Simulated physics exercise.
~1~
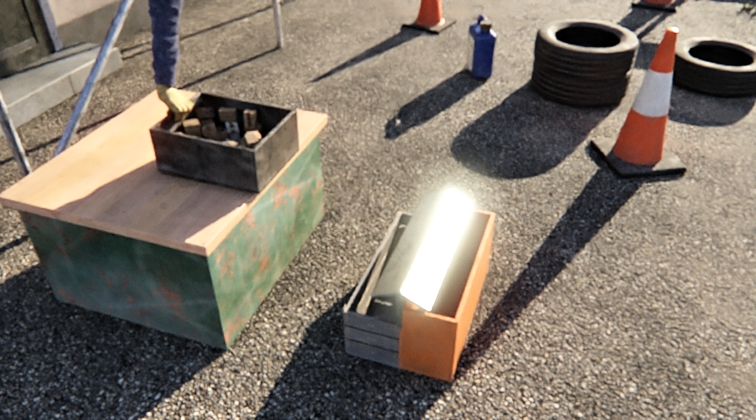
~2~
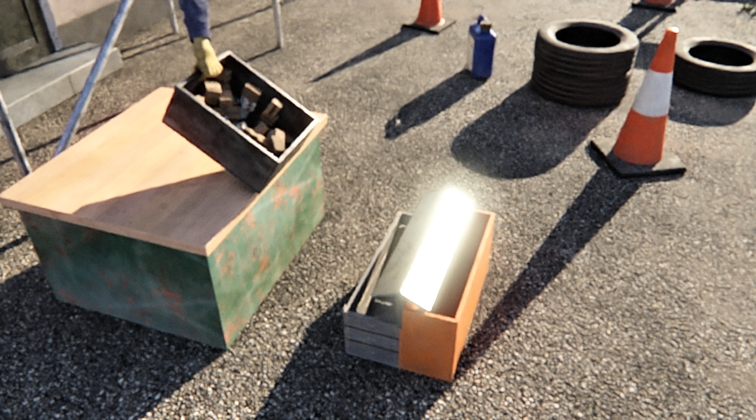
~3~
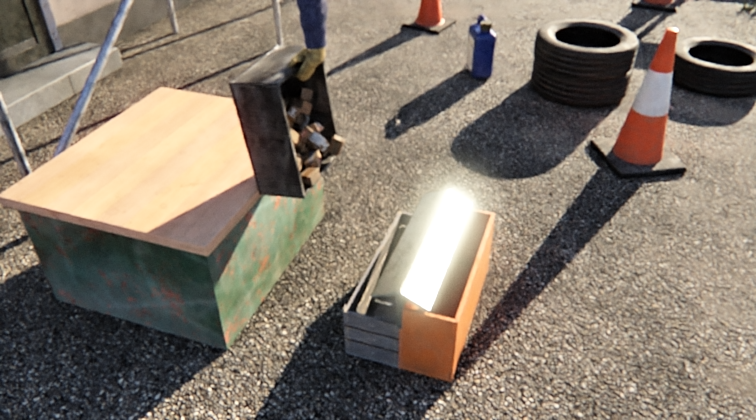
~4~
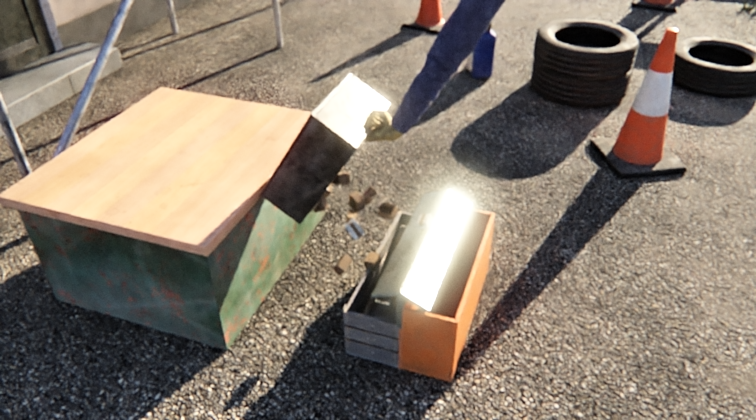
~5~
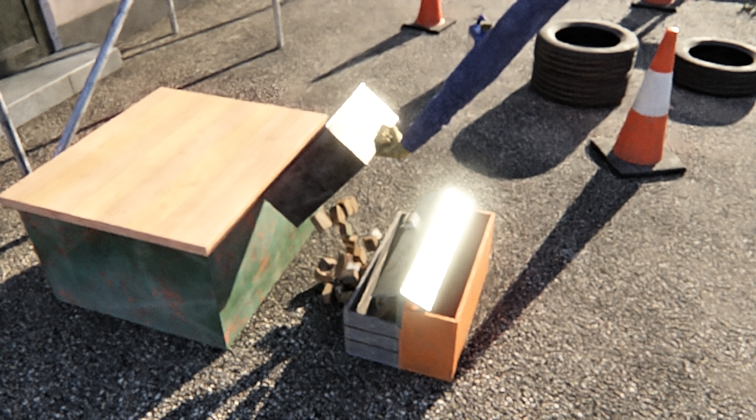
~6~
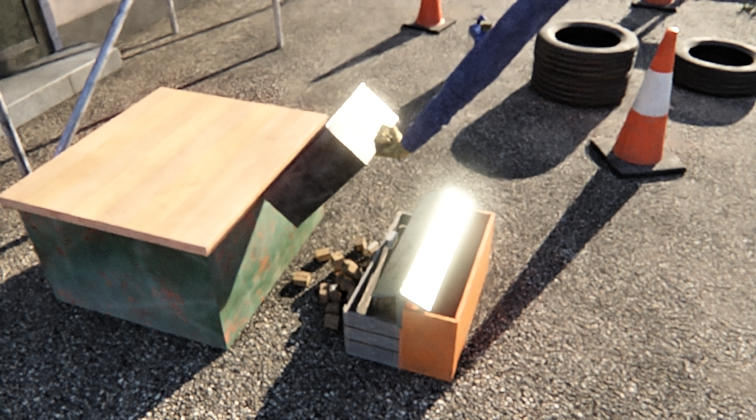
At the start, a gloved hand holds a black box of small brown blocks on a wooden-topped green bench, with a grey tub and an orange tote standing on the tarmac to the right beneath a shining steel ridge. The hand swings the box up and rightward over the bench's edge, tilting it steeply. The blocks slide toward its lower end, then tumble out as it tips past upright. Some drop into the grey tub, while others land short of it. Finally the box stays upturned, with many blocks scattered on the ground between bench and tub.
